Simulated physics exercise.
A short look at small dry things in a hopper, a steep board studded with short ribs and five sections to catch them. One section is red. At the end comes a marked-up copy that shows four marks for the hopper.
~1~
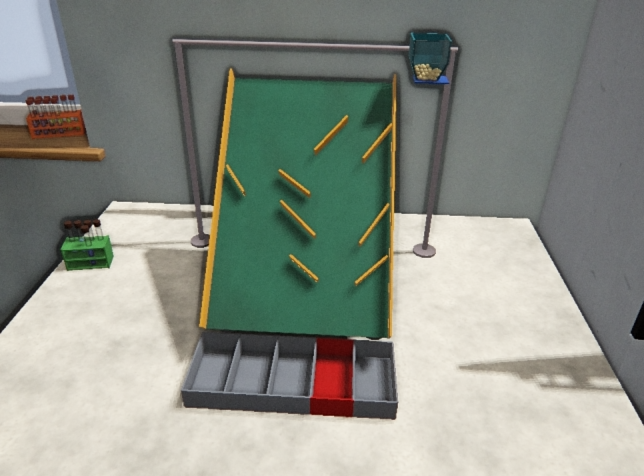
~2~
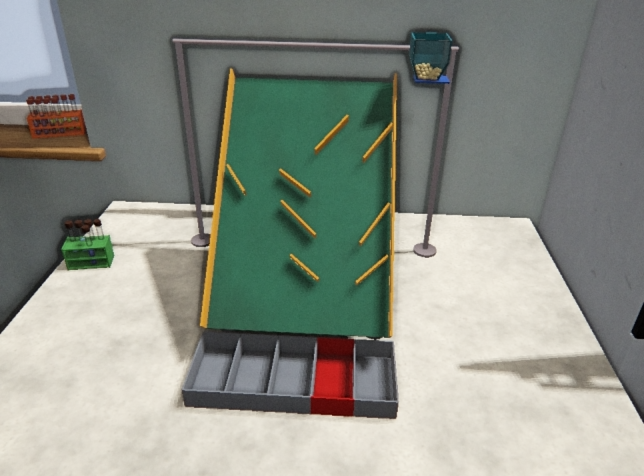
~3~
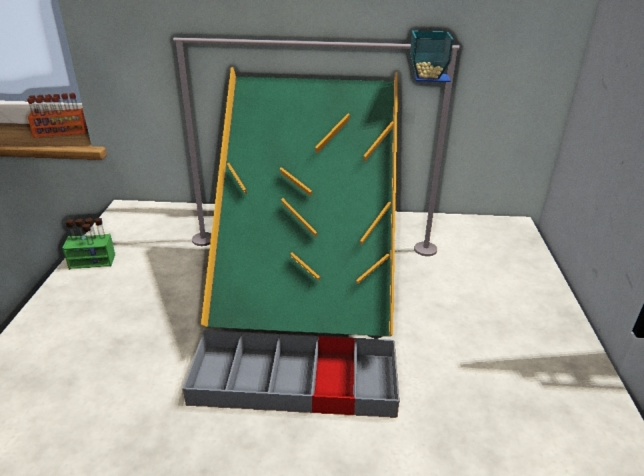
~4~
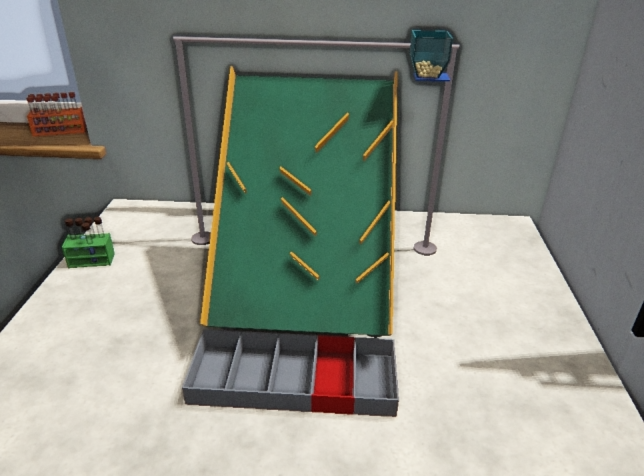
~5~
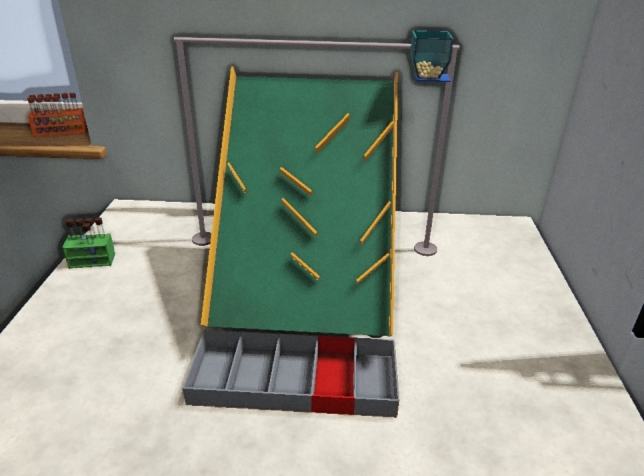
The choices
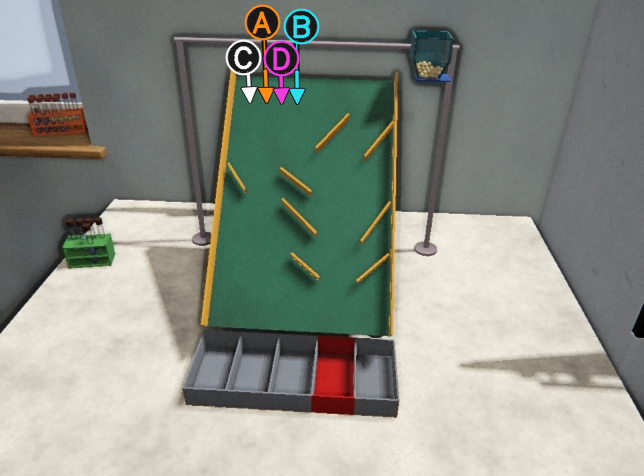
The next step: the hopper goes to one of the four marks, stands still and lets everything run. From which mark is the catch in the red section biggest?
Mark B does it best.
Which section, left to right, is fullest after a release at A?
The second.
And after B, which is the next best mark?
The answer is D.
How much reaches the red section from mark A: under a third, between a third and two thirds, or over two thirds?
Under a third.
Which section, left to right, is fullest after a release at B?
The fourth from the left.
On the marked copy, mark A meets the board at (266, 97); mark B meets the board at (297, 98); mark C meets the board at (249, 97); mark D meets the board at (281, 98).
For mark A, only a few in the red section, the bulk in other sections, close to a quarter outside the box.
For mark B, close to half in the red section, close to half in other sections, only a few outside the box.
For mark C, only a few in the red section, close to two thirds in other sections, a small share held on the board, close to a quarter outside the box.
For mark D, close to a quarter in the red section, close to two thirds in other sections, a small share outside the box.
